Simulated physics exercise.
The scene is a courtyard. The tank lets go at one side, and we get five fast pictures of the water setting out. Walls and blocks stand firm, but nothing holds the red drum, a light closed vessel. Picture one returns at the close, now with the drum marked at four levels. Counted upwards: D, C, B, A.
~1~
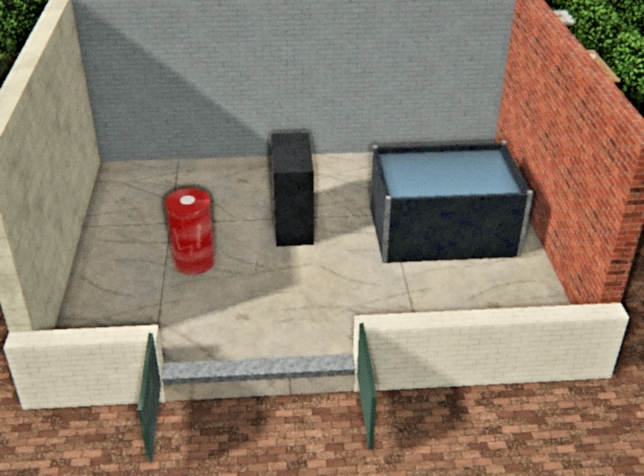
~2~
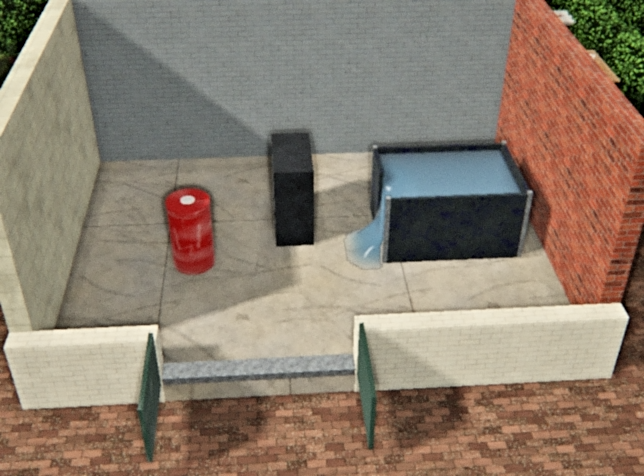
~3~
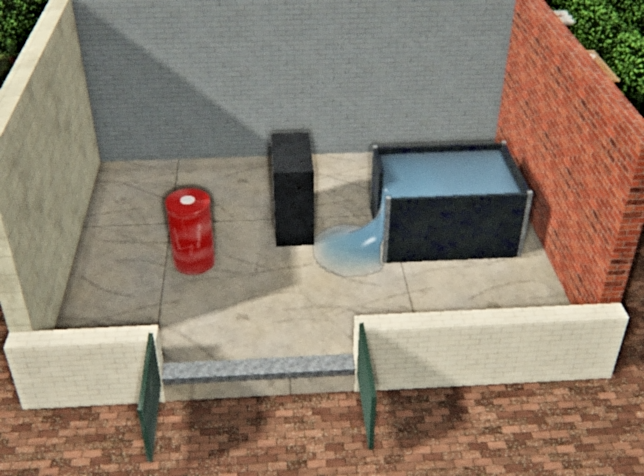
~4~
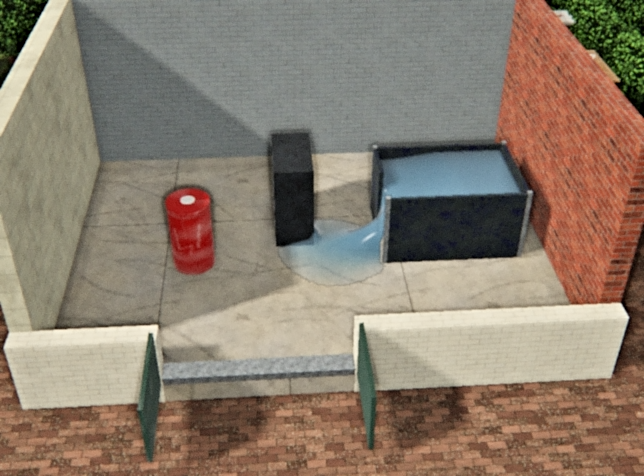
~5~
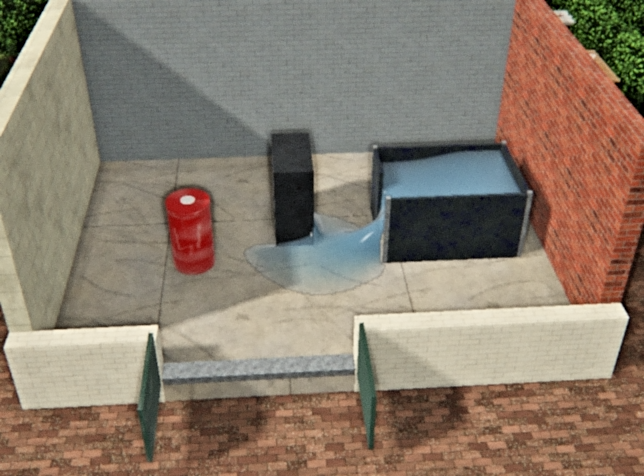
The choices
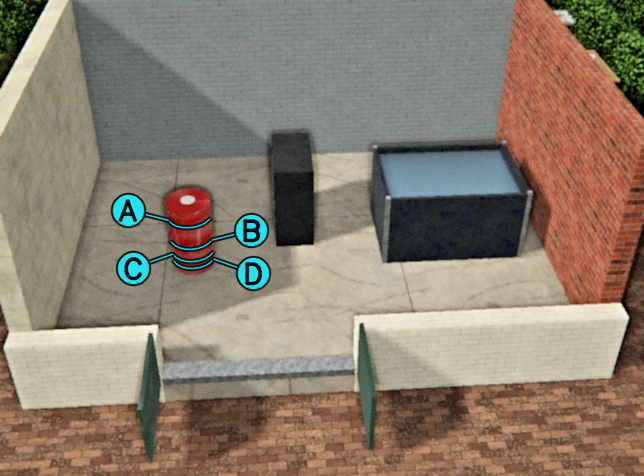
A dark rectangular tank of blue water stands at the right of a walled courtyard, seen from above and in front by a still camera. A red drum stands at the left and a tall black block near the middle, with a red brick wall at right and open green gates in the low cream front wall. Water pours from the tank's left side and spreads leftward across the paving, reaching around the block's base.
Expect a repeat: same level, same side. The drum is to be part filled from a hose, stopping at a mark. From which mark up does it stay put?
B.
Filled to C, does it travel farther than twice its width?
No, less.
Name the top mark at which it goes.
That would be C.
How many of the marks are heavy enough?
Two of them.
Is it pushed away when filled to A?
No, that is safe.
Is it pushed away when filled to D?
Yes.
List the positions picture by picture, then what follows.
The first frame shows lid of the red drum at (188, 200); tank full, its middle at (448, 175); open gate at (257, 324).
In the second frame, 1 % of the ground under water, its edge towards the drum at (355, 249).
In the third frame, 3 % of the ground under water, its edge towards the drum at (320, 249).
In the fourth frame, 5 % of the ground under water, its edge towards the drum at (285, 248).
The fifth frame shows lid of the red drum at (188, 200); 7 % of the ground under water, its edge towards the drum at (255, 261).
In cyan, A at (188, 227); B at (190, 249); C at (192, 261); D at (193, 268); from the bottom up D, C, B, A.
For mark A, it does not move.
For mark B, it does not move.
For mark C, it is pushed about its own width away.
For mark D, it is pushed about twice its own width away.
